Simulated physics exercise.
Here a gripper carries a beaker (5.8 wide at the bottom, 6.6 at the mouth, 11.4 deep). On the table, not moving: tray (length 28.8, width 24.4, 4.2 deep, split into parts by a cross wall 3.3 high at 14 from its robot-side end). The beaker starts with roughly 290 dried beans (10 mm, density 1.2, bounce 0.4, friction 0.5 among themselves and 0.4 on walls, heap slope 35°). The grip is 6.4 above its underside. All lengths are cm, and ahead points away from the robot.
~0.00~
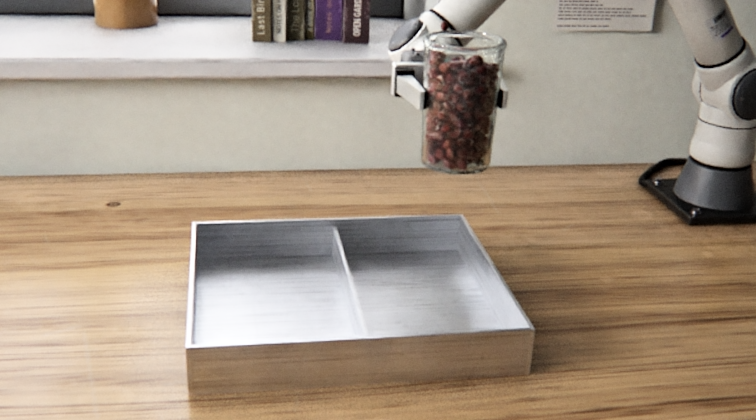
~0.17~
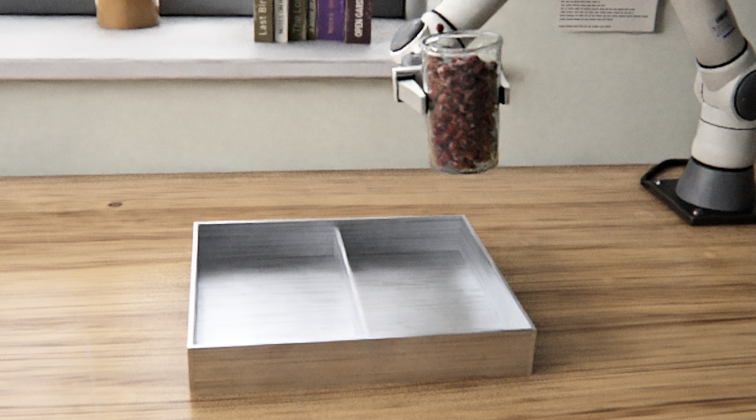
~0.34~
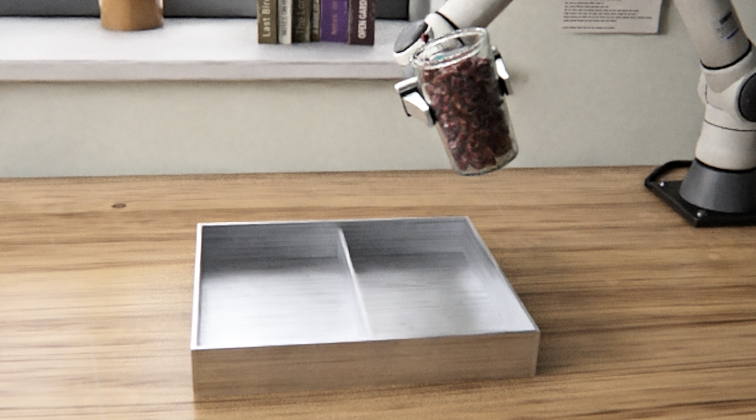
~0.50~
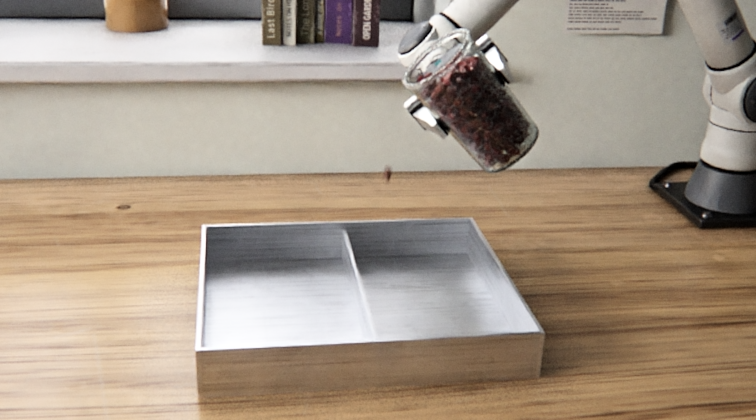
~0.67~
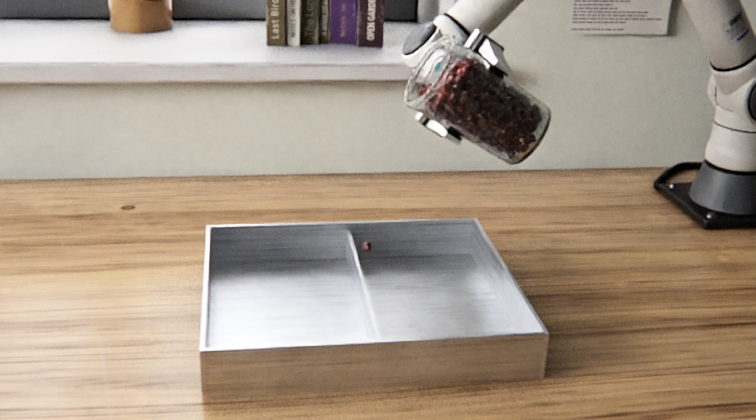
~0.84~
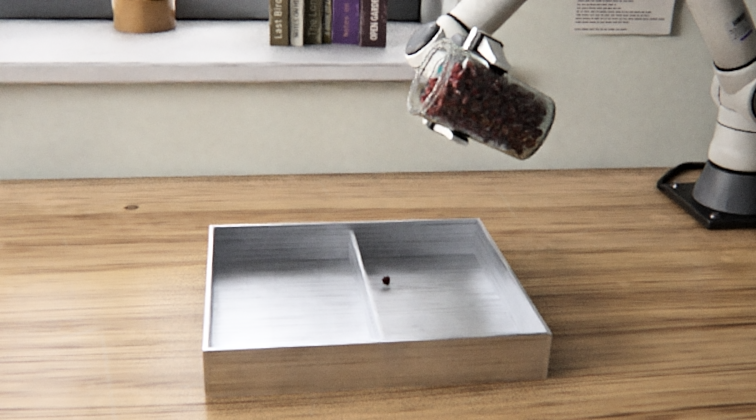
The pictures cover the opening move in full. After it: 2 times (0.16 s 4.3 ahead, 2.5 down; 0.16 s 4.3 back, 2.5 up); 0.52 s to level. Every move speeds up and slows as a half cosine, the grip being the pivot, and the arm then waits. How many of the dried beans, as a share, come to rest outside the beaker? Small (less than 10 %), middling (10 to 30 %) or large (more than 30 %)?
Share outside the beaker: Small (less than 10 %).
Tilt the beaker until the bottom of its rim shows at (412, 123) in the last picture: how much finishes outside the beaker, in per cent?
About 15 per cent.
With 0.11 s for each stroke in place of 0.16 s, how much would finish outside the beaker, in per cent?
Then about 15 per cent.
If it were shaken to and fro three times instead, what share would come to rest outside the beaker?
It would be near 5 per cent.
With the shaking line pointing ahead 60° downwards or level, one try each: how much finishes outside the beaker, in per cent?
About 0 and 10 per cent.
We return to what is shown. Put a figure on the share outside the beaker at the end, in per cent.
Some 5 per cent.
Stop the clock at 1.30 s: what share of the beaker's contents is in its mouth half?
About 45 per cent.
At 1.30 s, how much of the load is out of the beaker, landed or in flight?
Near 5 per cent so far.
After 1.30 s, tilted 64° forward, highest piece 22 above the table; 279 in the beaker, 6 in the robot-side part, 6 in the far-side part.
After 1.77 s, tilted 27° forward, highest piece 25 above the table; 275 in the beaker, 8 in the robot-side part, 8 in the far-side part.
After 2.20 s, level, highest piece 27 above the table; 275 in the beaker, 8 in the robot-side part, 8 in the far-side part.
After 3.25 s, level, highest piece 27 above the table; 275 in the beaker, 8 in the robot-side part, 8 in the far-side part.
At rest, 275 in the beaker, 8 in the robot-side part, 8 in the far-side part. That is 5 % outside the beaker.
